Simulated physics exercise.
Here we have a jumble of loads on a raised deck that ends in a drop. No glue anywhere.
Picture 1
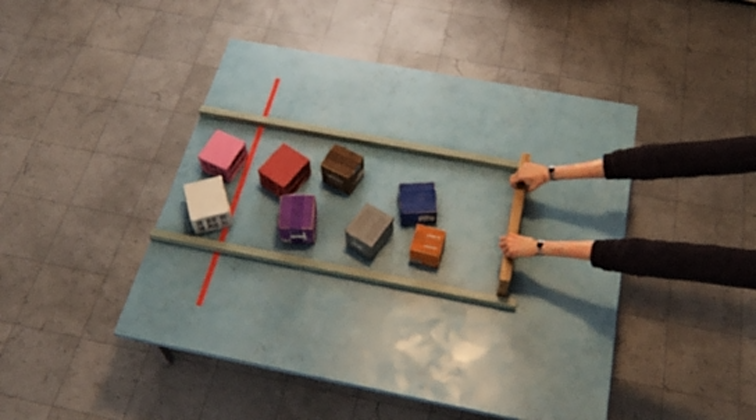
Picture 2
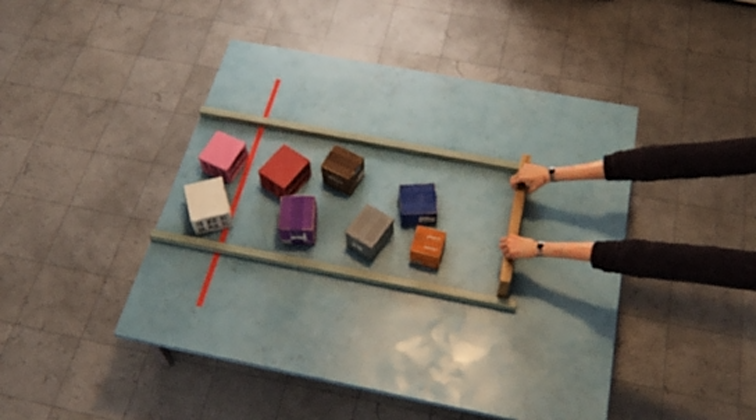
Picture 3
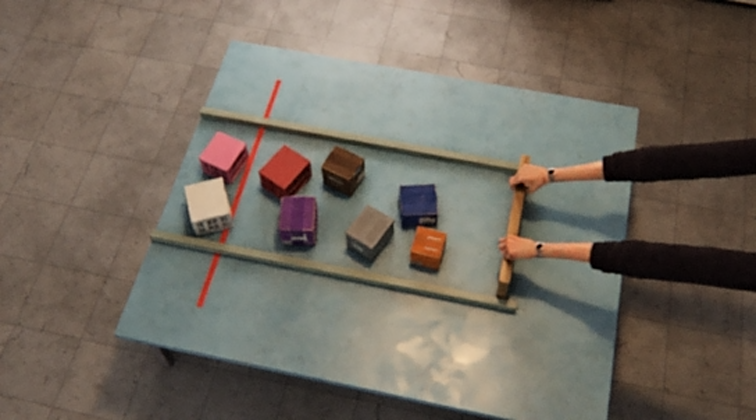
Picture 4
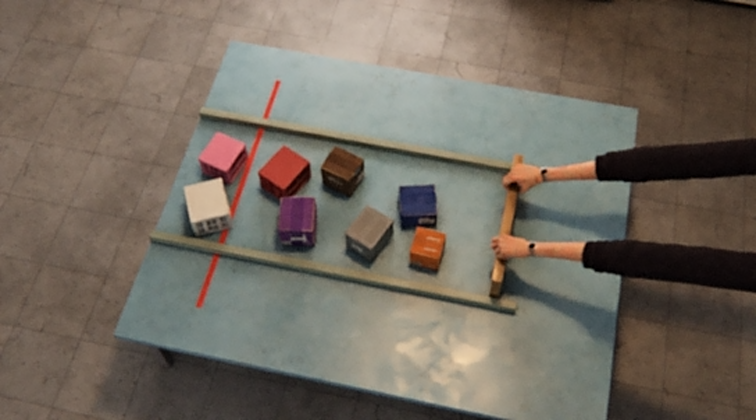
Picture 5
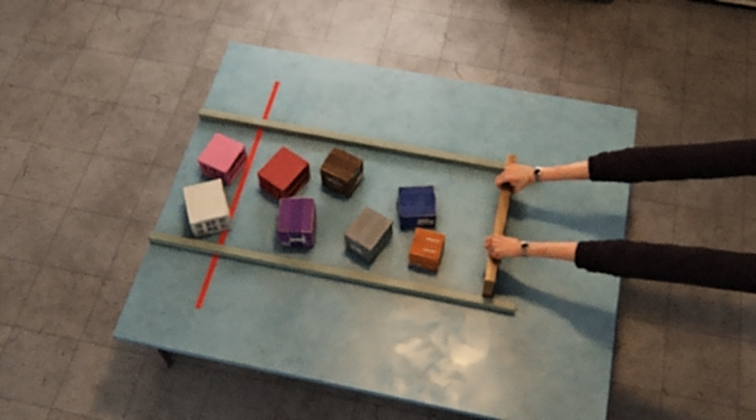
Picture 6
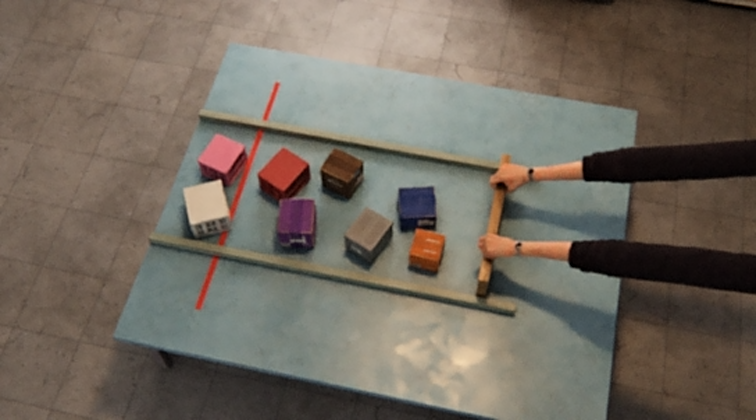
Two hands in dark sleeves reach in from the right over a pale blue table on a grey tiled floor, seen from above, holding a wooden plank upright across two long rails. Between the rails sit pink, white, red, purple, brown, grey, blue and orange boxes, with red tape crossing at left. The hands slide the plank slightly left, while the boxes and view stay practically still.
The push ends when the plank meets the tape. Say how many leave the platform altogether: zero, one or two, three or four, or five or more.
As it turns out, the number that fall off is three or four.
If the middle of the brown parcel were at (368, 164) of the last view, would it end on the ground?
From there it is kept.
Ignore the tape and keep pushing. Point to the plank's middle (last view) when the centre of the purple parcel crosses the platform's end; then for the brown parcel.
At (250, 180) for the purple parcel; at (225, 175) for the brown parcel.
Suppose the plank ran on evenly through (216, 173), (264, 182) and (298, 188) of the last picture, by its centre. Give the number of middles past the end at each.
In that order 6, 2 and 0.
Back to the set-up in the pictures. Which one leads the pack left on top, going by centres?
Foremost is the brown parcel.
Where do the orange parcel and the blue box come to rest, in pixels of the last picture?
Near (214, 210) and (227, 168).
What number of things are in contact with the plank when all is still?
That makes 2.
Soon after, none off yet; pink crate at rest near (223, 160); white crate at rest near (208, 209); red crate at rest near (285, 176).
Then, none off yet; pink crate moved a little near (214, 158); white crate moved a little near (198, 206); red crate moved about its own width near (243, 171).
At rest, the number that fall off is three or four; fallen, purple parcel, red crate, white crate and pink crate.
